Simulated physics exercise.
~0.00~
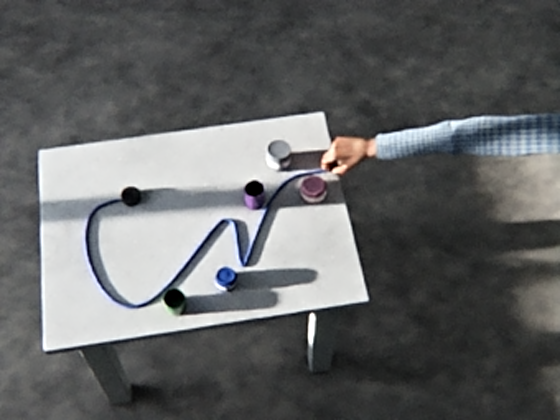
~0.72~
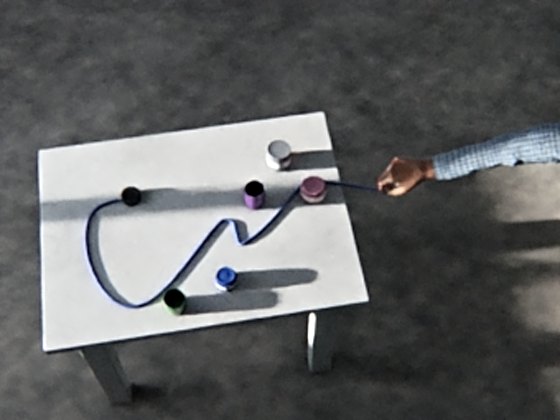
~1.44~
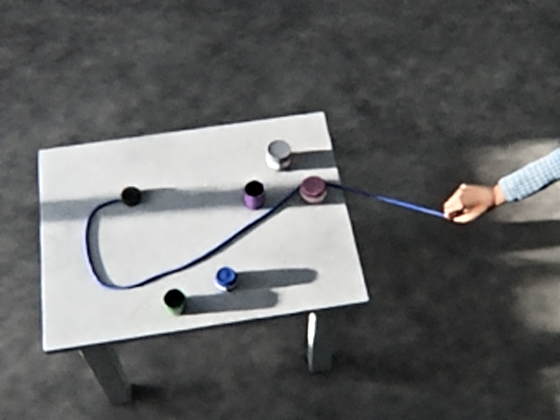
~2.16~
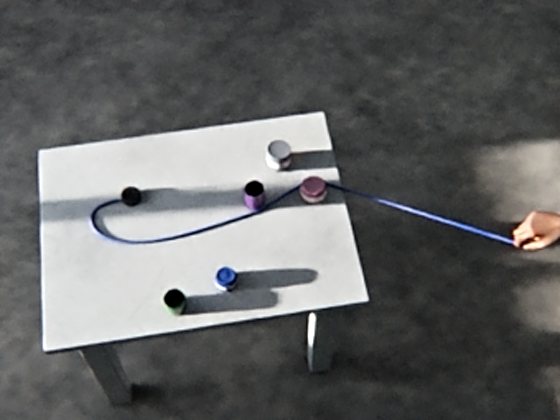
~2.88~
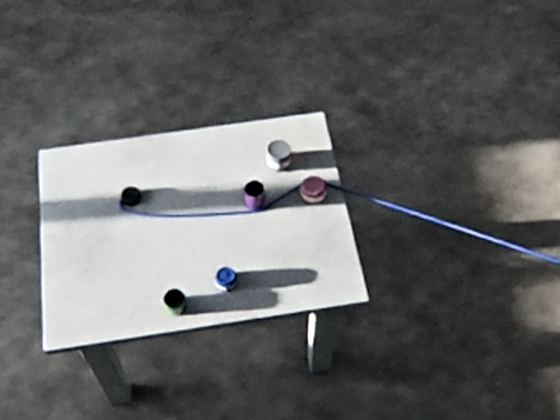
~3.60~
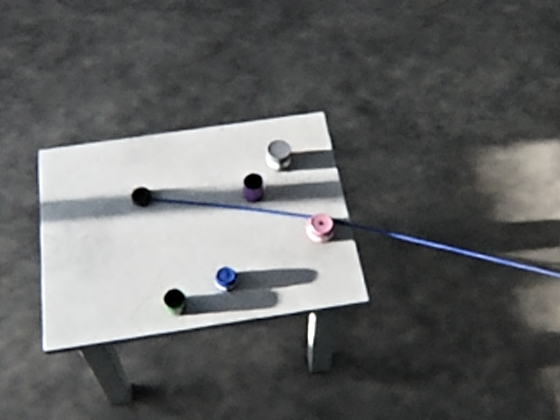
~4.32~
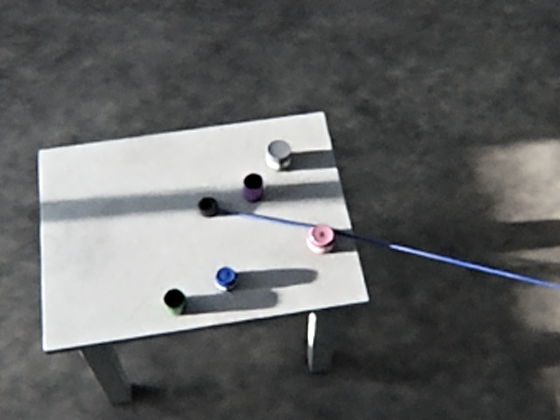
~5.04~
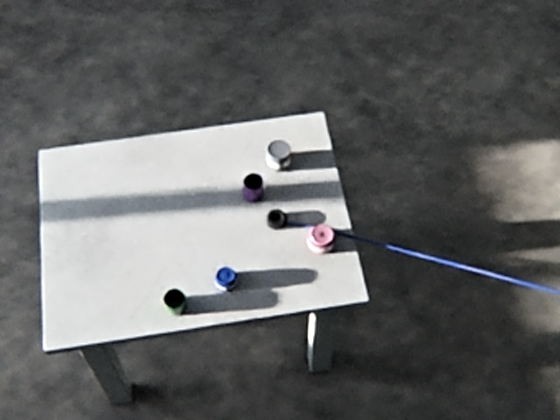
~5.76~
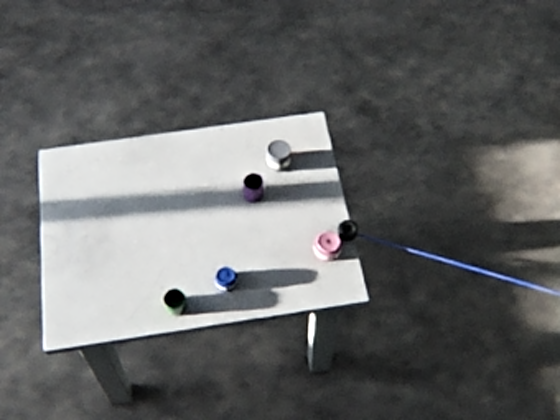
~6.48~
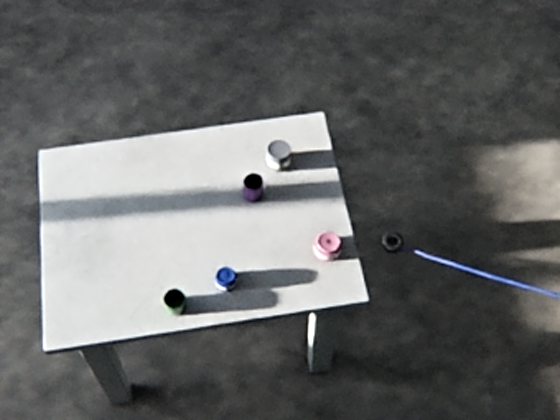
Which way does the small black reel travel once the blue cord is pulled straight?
The black reel moves to the right, sliding across the table and off its right edge.
The video shows a hand pulling a blue cord rightward across a white table until it straightens, shifting a pink jar toward the viewer and drawing a small black reel across the top, past the jar and off the right edge.
